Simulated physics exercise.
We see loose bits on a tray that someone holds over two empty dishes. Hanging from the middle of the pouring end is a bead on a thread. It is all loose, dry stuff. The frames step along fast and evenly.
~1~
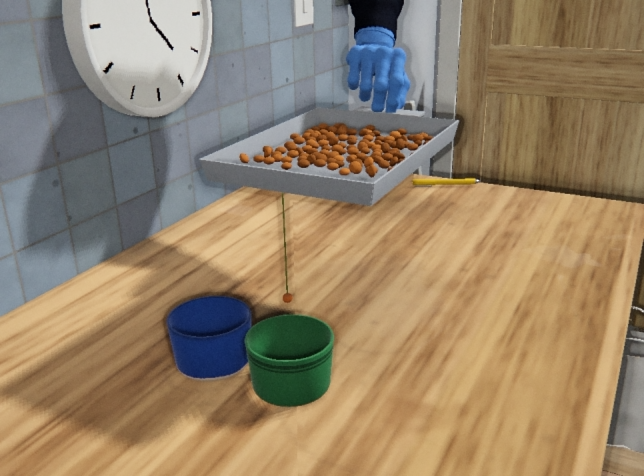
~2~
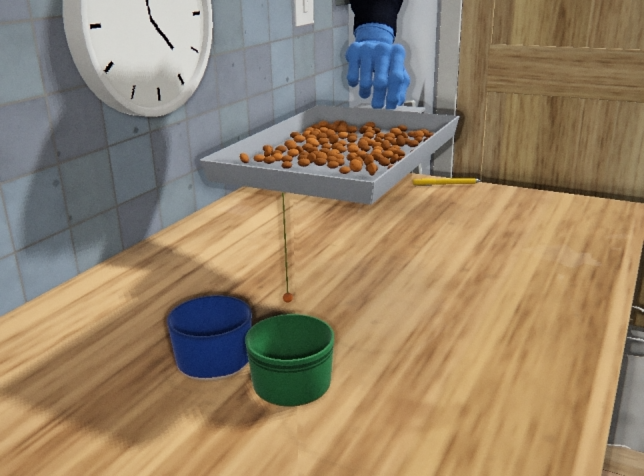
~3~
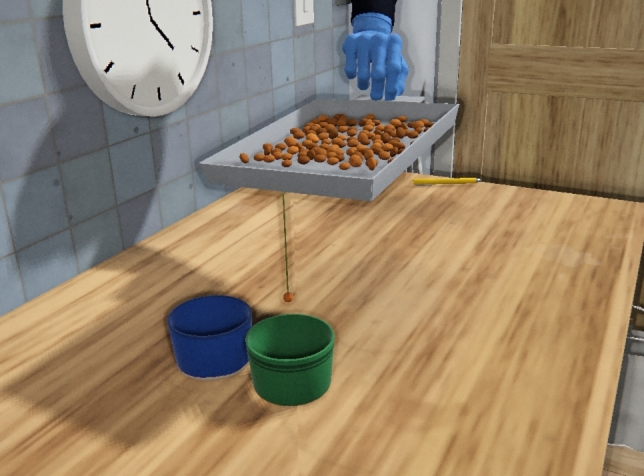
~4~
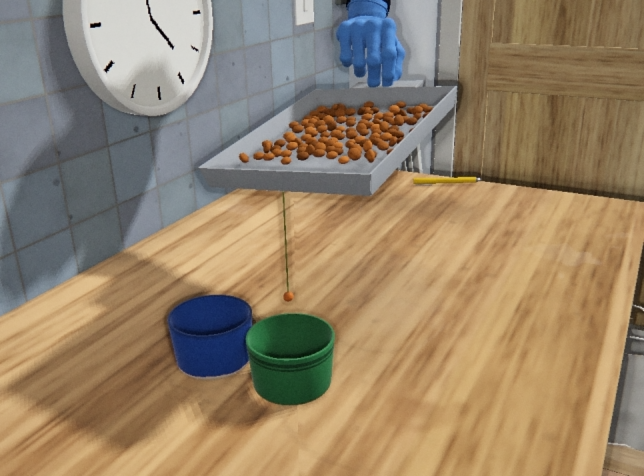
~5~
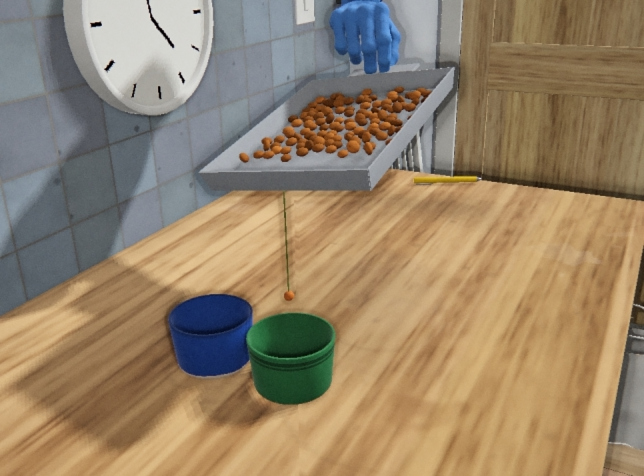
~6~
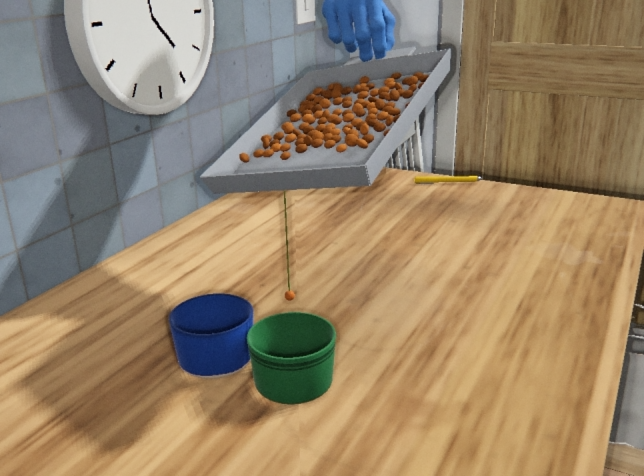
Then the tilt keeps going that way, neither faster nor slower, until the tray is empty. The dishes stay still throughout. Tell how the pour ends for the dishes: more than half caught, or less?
Honestly, the catch comes out below half of the load.
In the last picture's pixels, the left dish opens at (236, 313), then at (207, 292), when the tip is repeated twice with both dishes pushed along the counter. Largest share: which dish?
The left-hand one the first time, the left-hand one the second.
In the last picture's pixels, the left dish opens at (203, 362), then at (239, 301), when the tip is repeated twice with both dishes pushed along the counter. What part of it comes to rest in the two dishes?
About 0 per cent, then about 70 per cent.
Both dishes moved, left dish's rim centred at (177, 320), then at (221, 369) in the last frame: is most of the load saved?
Short of half and then Short of half.
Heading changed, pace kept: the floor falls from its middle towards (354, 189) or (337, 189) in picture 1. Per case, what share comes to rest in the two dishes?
First case around 10 per cent, second case 20 per cent.
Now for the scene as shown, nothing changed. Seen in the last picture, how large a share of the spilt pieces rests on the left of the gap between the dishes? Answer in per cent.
Close to 70 %.
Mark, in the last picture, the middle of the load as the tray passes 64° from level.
The load is centred near (245, 167).
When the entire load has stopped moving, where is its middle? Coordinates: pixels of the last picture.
Somewhere close to (225, 333) in the last picture.
Just after the last frame, tray tipped steeply; almost all on the tray; just a few in the air.
A moment on, tray tipped past a quarter turn; roughly a quarter on the tray; roughly a third in the left dish; roughly a third outside both; about a tenth in the air.
Further on, tray tipped past a quarter turn; roughly a third in the left dish; roughly two thirds outside both.
When it is over, tray tipped past a quarter turn; not one in the right dish; roughly a third in the left dish; roughly two thirds outside both.
